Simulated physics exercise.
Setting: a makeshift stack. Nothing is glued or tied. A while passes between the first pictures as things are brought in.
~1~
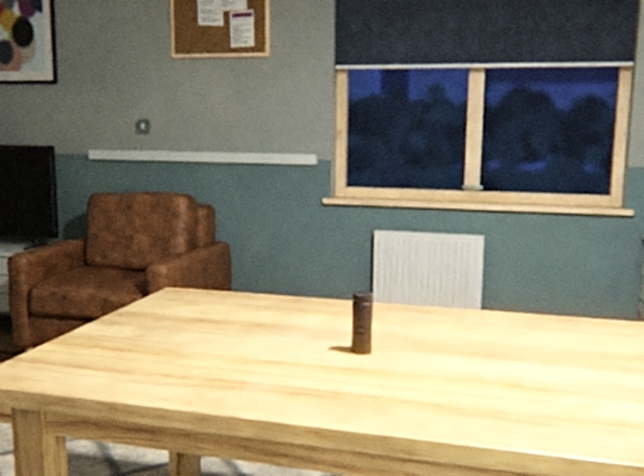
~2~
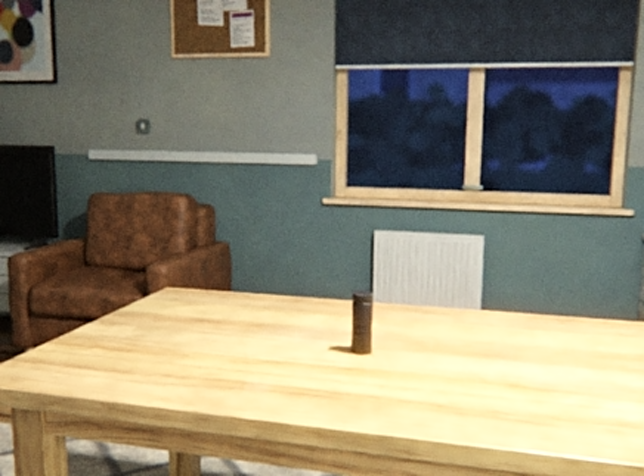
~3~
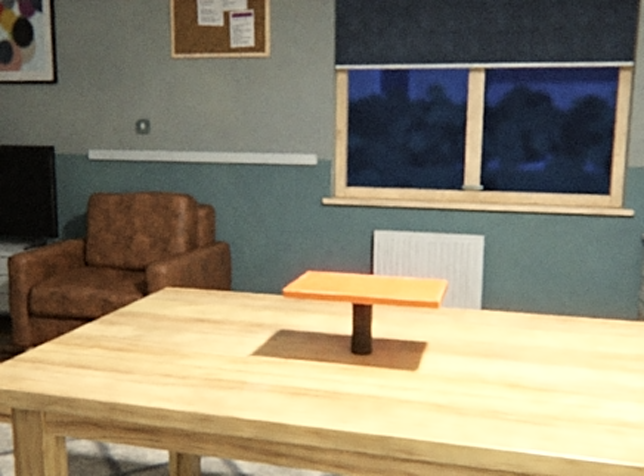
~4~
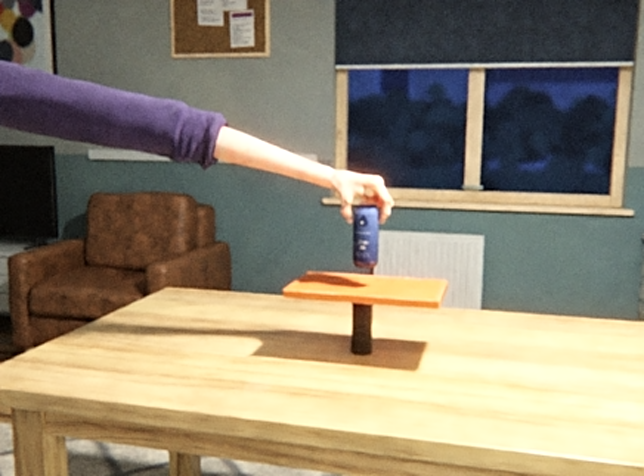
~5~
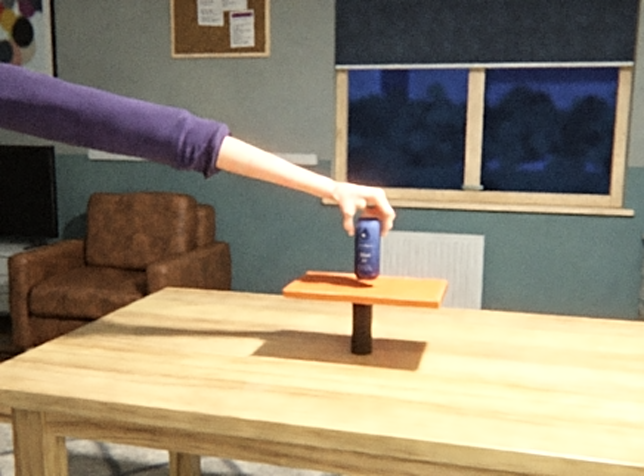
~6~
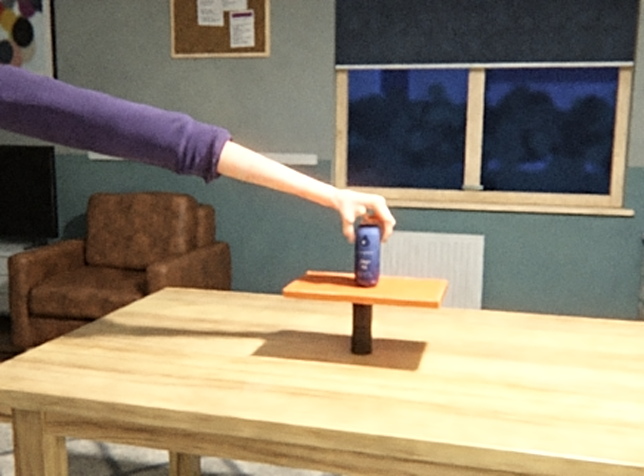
A hand in a purple sleeve reaches in from the left and lowers a blue can onto an orange board, which has appeared on top of a small dark shaker, and keeps hold of it. The shaker stands on a pale wooden table, with a brown armchair behind at left and a dusk-blue window at right. The room is seen from slightly above the table, the view staying still.
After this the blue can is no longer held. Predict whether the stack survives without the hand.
Survives.
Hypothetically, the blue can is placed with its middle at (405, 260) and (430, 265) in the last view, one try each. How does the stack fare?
Result of try one: Collapse; result of try two: Collapse.
Then, 0.40 s on from there, no change.
Then, 1.30 s on from there, blue can resting near (367, 256).
In the end, all 3 unmoved. At the end, from the last picture's camera, blue can near (367, 256). The stack holds.
